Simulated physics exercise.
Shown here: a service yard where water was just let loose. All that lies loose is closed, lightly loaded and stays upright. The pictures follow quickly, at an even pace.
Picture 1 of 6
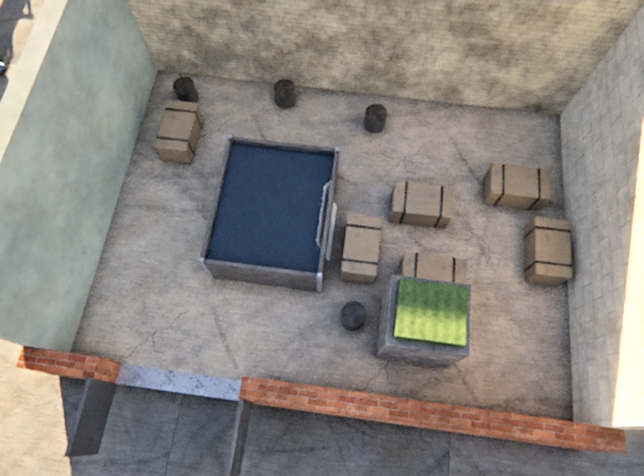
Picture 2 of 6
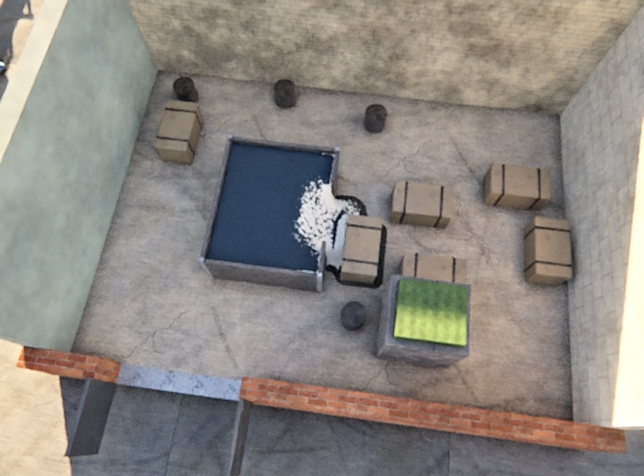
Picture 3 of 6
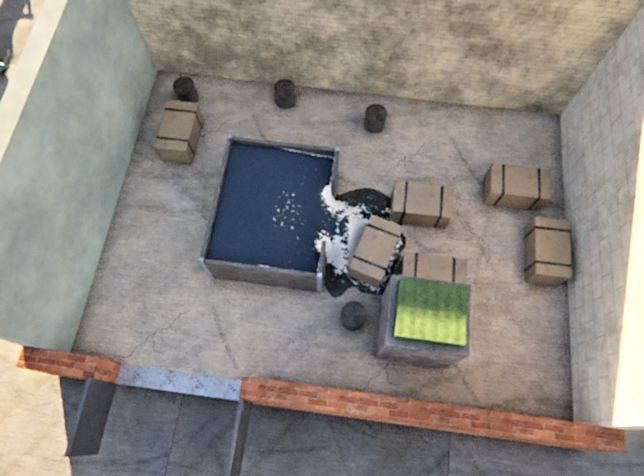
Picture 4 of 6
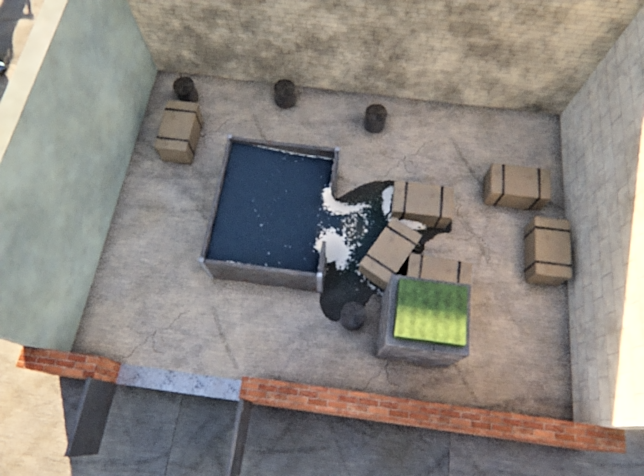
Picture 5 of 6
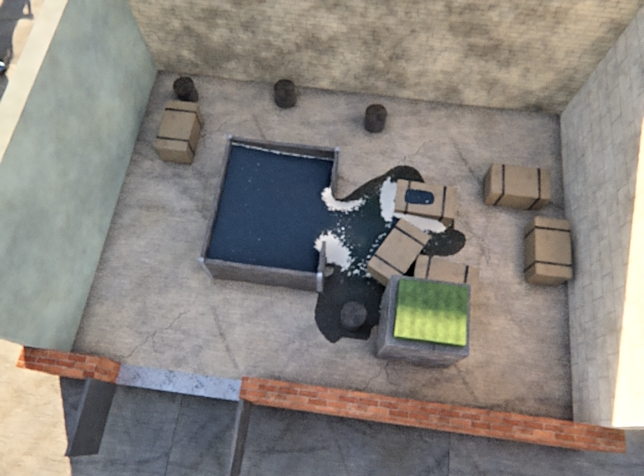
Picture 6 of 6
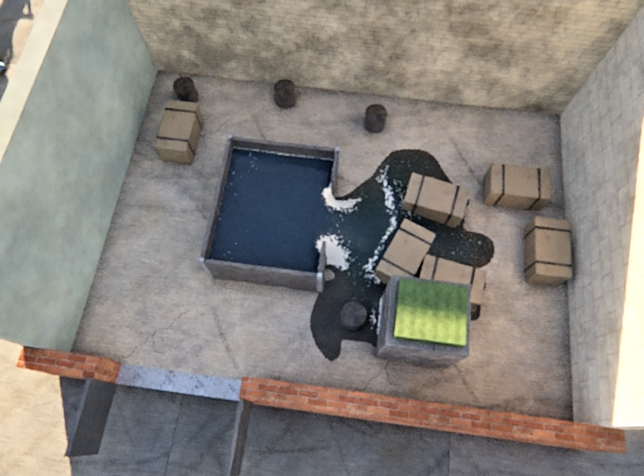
Dark water bursting through the right side of a tank, foaming across a walled yard and nudging several strapped brown boxes rightward.
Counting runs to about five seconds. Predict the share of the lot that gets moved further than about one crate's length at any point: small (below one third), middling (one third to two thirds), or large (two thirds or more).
The share is middling, from one third to two thirds.
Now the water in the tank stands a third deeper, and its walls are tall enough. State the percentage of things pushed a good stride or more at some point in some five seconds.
I reckon 60 per cent of the loose things.
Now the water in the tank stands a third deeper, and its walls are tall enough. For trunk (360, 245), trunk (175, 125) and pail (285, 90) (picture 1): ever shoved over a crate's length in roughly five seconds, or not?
Object 1: Passed the mark. Object 2: Stayed below the mark. Object 3: Stayed below the mark.
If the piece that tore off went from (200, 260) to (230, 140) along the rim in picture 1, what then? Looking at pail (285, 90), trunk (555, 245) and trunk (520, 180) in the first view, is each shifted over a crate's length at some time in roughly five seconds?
The first: Went past that; the second: Fell short; the third: Fell short.
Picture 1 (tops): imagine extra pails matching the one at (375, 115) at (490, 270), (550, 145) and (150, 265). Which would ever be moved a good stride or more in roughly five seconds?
First driven off; second driven off; third falls short.
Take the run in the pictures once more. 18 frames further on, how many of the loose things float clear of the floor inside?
The total here is 5.
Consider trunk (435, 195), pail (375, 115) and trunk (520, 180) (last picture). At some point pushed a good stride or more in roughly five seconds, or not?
Well, in the order you gave them, the first went the distance, the second stayed under the mark, and the third went the distance.
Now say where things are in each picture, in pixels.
A trunk at (362, 244), on the bottom; a trunk at (435, 272) rests on the ground; 0 of 10 have shifted, in the first frame.
A trunk at (362, 244) rests on the ground; a trunk at (435, 272), on the bottom; 0 of 10 have shifted, in the second frame.
A trunk at (377, 247), on the bottom, close to its start; a trunk at (435, 272) rests on the ground; 1 of 10 have shifted, in the third frame.
A trunk at (391, 249) rests on the ground, a stride from its start; a trunk at (439, 275) rests on the ground, close to its start; 2 of 10 have shifted, in the fourth frame.
A trunk at (399, 250) rests on the ground, a stride from its start; a trunk at (446, 278), on the bottom, close to its start; 2 of 10 have shifted, in the fifth frame.
A trunk at (407, 251) rests on the ground, a stride from its start; a trunk at (452, 279) rests on the ground, close to its start; 3 of 10 have shifted, in the sixth frame.
A moment on, 3 of 10 are well off their spots; 1 afloat.
Next, 3 of 10 are well off their spots; 4 afloat.
Later, 4 of 10 are well off their spots; 5 afloat.
In the end, 4 of 10 are well off their spots, and 4 have been at some point; 4 afloat.
